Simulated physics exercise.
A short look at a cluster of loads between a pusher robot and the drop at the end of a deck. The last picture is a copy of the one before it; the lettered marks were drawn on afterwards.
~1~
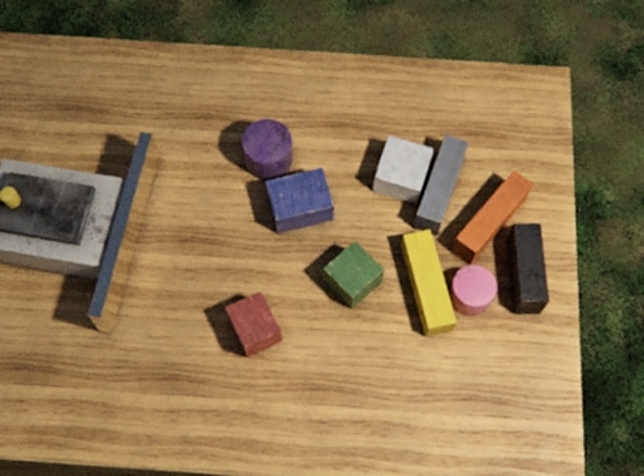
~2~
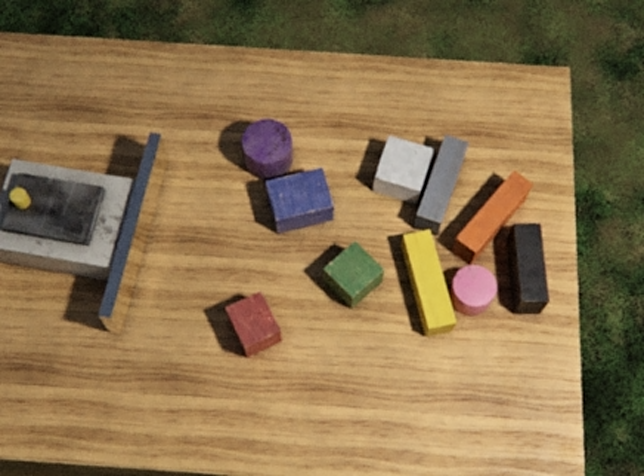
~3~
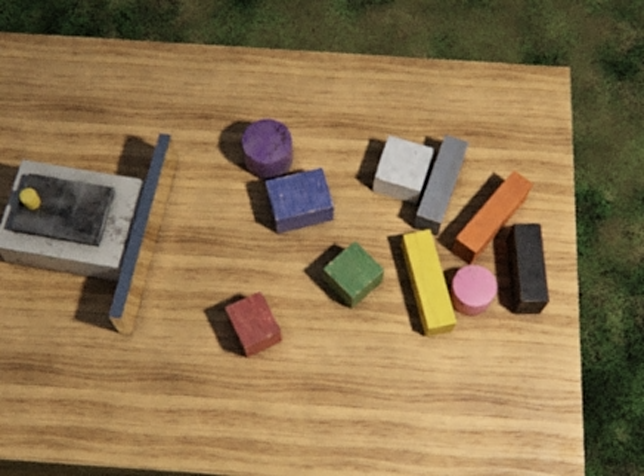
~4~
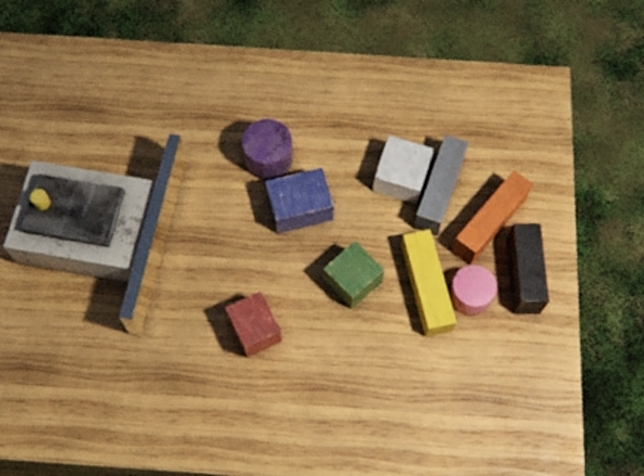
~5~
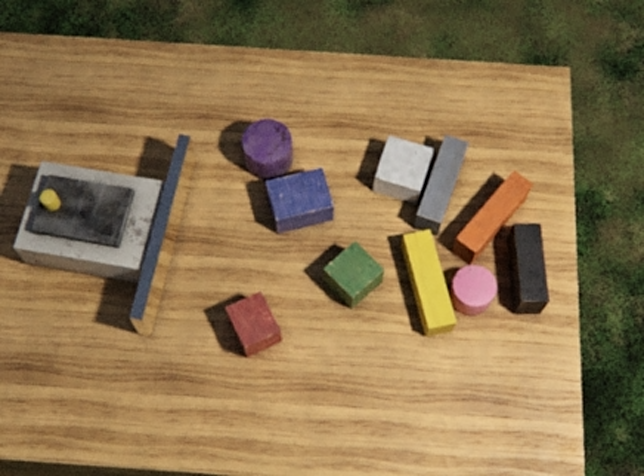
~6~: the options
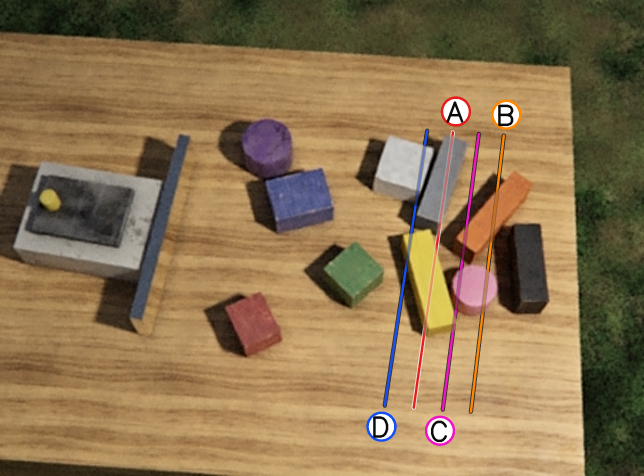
At the start, a grey machine with a wide upright blade sits at the left of a wooden surface, facing a scattered group of coloured blocks and cylinders. It slides slowly a short way to the right, narrowing the gap, while the blocks stay still and untouched.
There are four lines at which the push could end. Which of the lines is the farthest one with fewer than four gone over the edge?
No farther than B.
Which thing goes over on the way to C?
It is the black bar.
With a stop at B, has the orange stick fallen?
By then, yes.
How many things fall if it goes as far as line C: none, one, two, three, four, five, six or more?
In all, one.
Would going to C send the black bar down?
Yes.
On the marked copy, A at (435, 262); B at (488, 266); C at (462, 264); D at (407, 260).
With B. Early on, robot (206, 219); purple canister (314, 138); red crate (287, 338).
Further on, robot (324, 227); orange stick (507, 222); pink canister (492, 298).
At the end, robot (418, 233); black bar over the edge; orange stick over the edge; two fallen.
As for the rest, A is within the limit but short; C is within the limit but short; D is within the limit but short.
